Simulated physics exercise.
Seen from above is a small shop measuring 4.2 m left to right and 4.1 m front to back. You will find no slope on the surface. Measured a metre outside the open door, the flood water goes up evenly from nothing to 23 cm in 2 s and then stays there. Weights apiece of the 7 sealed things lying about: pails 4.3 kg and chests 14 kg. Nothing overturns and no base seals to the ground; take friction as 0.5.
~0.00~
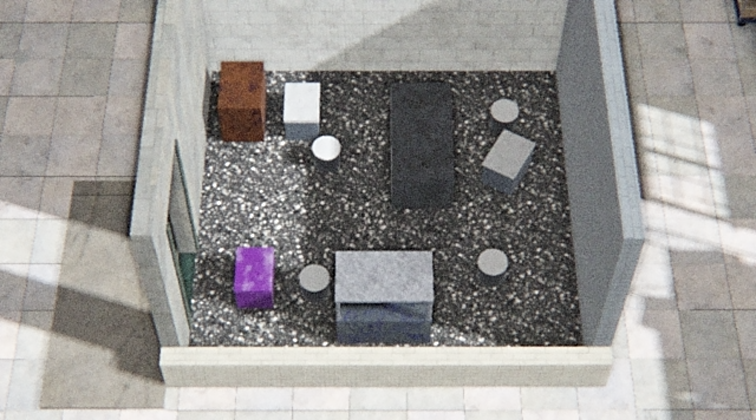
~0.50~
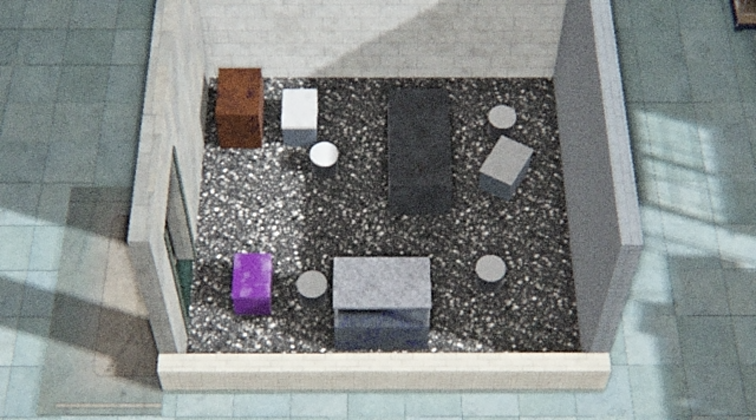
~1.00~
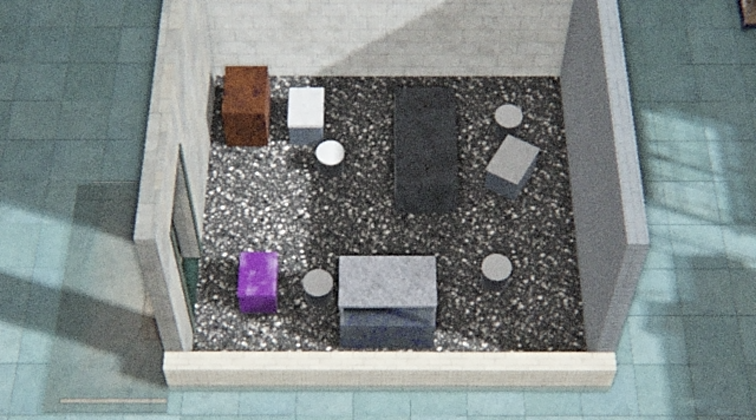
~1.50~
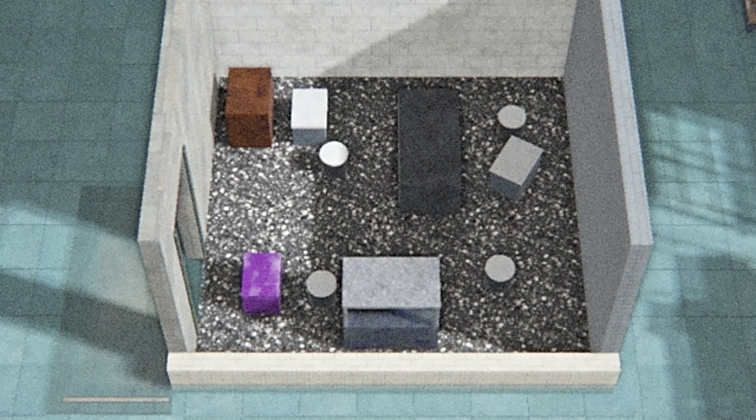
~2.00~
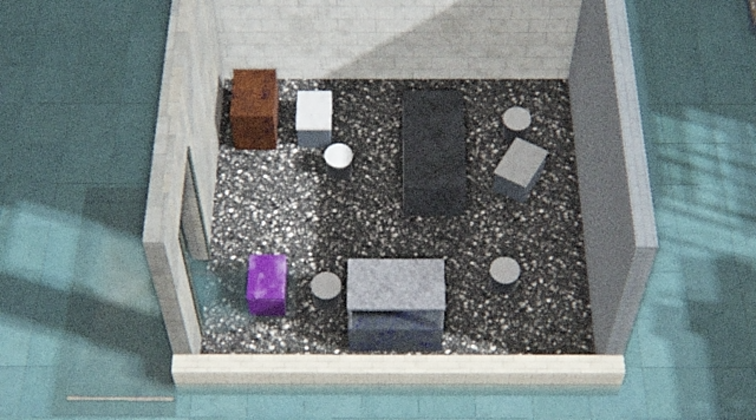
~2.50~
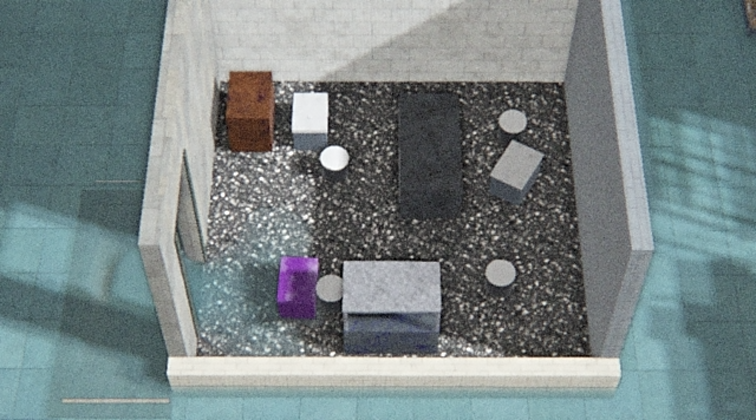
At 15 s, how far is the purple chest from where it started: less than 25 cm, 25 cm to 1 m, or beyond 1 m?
Movement: Major.
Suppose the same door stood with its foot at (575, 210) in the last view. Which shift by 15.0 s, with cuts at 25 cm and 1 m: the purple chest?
The purple chest covers a long distance.
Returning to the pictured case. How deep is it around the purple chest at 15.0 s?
Depth: About 12 cm.
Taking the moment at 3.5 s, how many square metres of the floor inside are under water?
Wet: Near 5.5 m2.
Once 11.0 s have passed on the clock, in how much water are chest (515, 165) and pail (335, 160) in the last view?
Depth approx. 9 cm / 9 cm.
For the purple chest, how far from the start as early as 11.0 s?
About 350 cm by then.
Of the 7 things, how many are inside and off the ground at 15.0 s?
At that moment 7.
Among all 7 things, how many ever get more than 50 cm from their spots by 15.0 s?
7.
After 3.5 s the purple chest is near (298, 276), 0.4 m from its start, afloat; 1 afloat.
After 6.8 s the purple chest is near (434, 223), 2.0 m from its start, aground; 2 afloat.
After 11.0 s the purple chest is near (565, 278), 3.3 m from its start, afloat; 7 afloat.
After 15.0 s the purple chest is near (499, 245), 2.6 m from its start, afloat; 7 afloat.
